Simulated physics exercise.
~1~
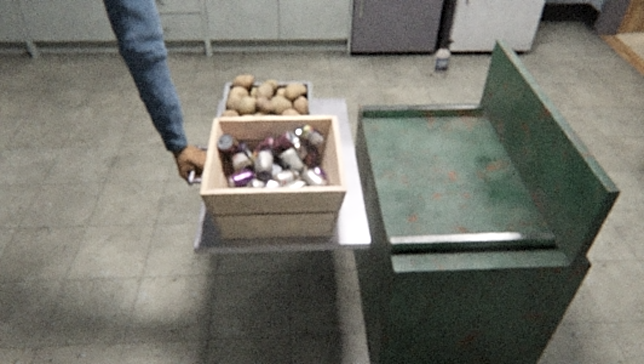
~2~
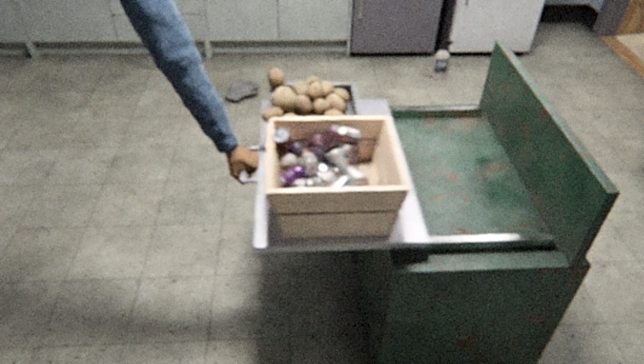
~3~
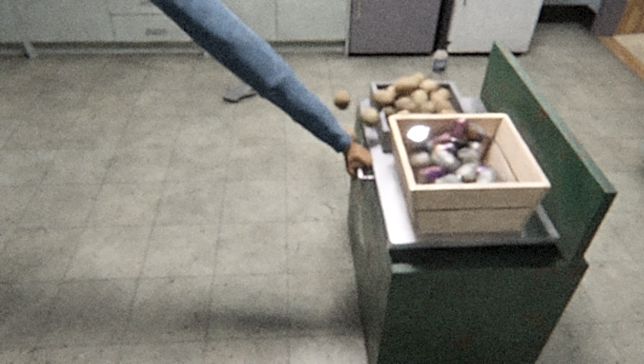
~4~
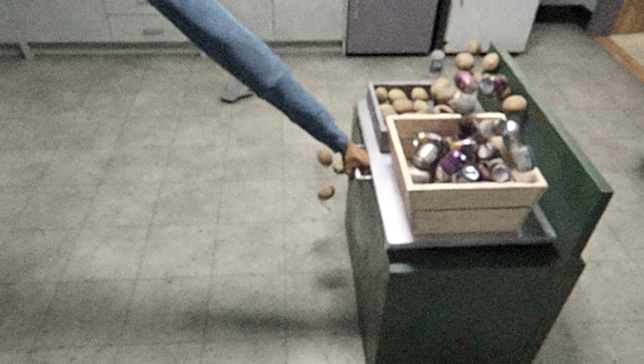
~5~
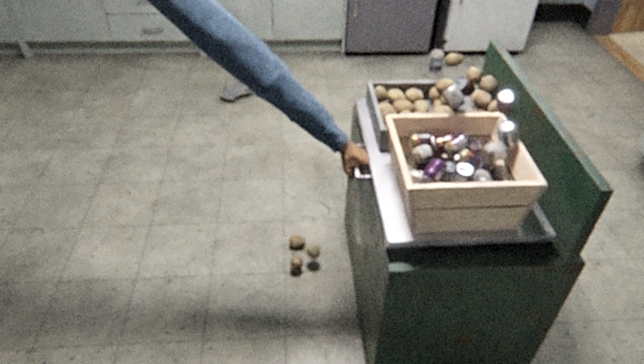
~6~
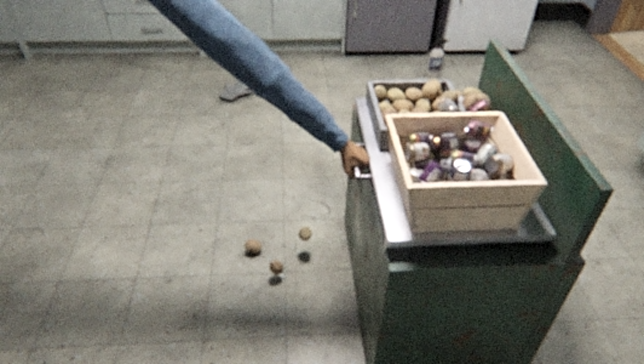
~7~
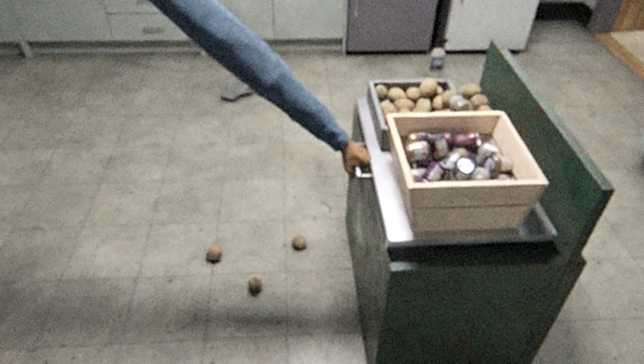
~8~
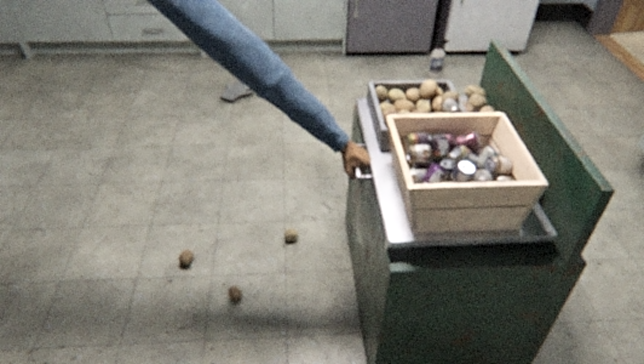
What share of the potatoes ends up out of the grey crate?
More than one in six of the potatoes leave the grey crate.
